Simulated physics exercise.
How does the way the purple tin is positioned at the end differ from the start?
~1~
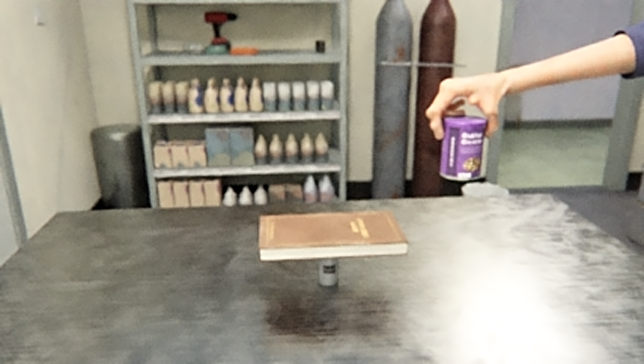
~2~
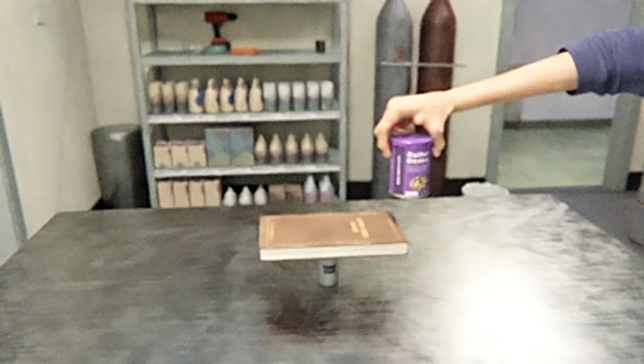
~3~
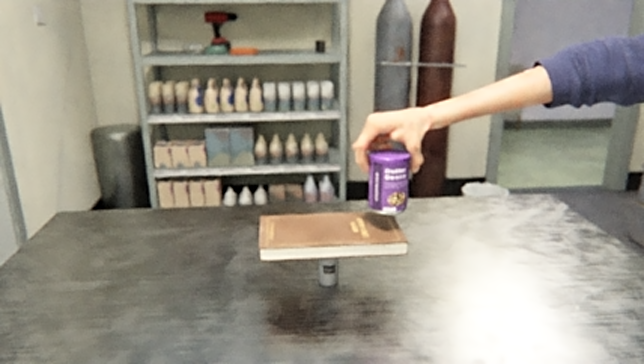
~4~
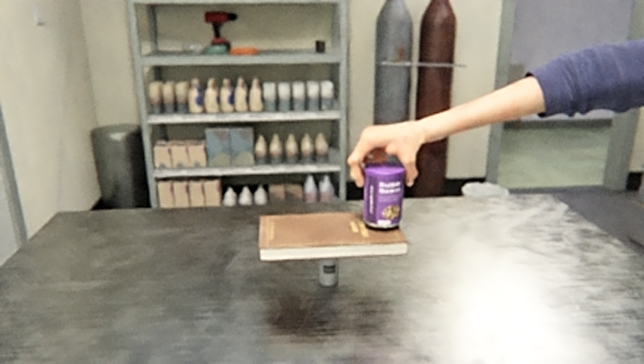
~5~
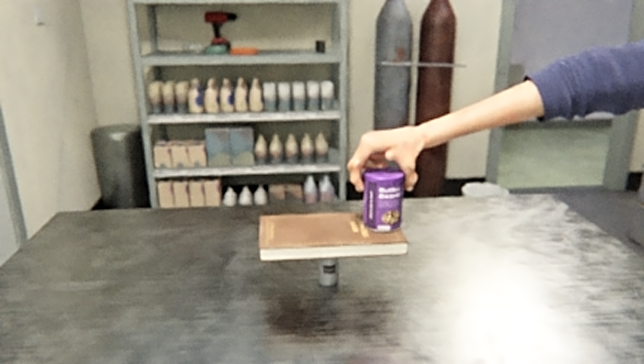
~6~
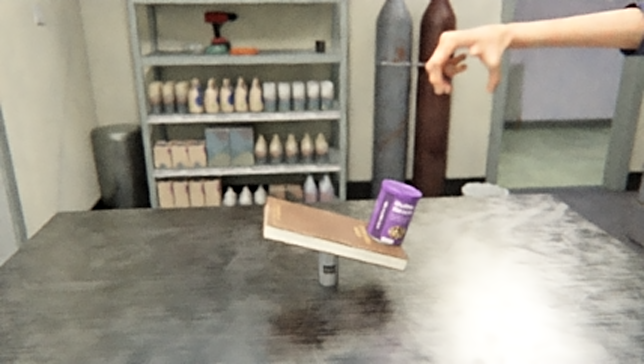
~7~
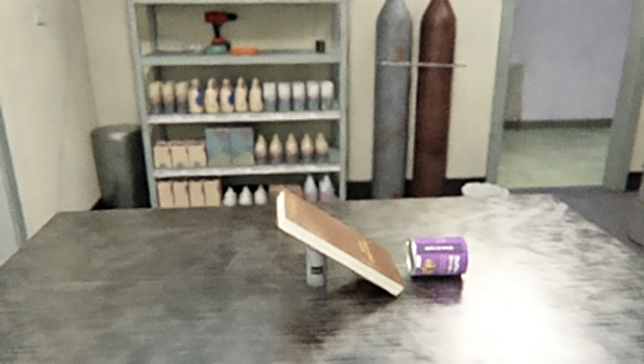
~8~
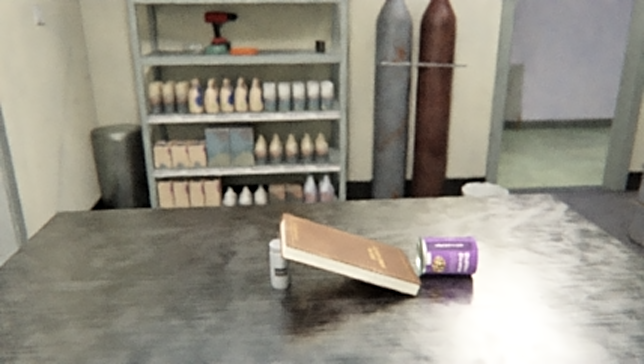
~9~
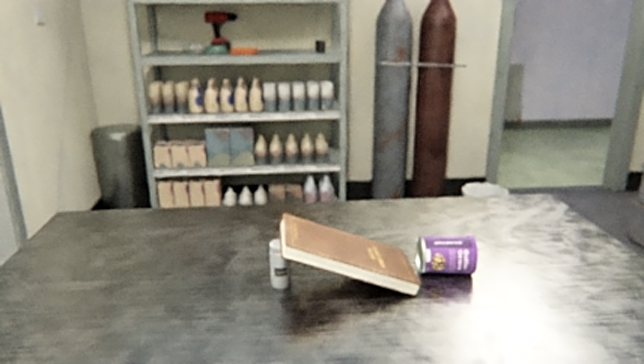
At the start the purple tin is held upright in the hand, while at the end it lies on its side on the table to the right of the slanted book.
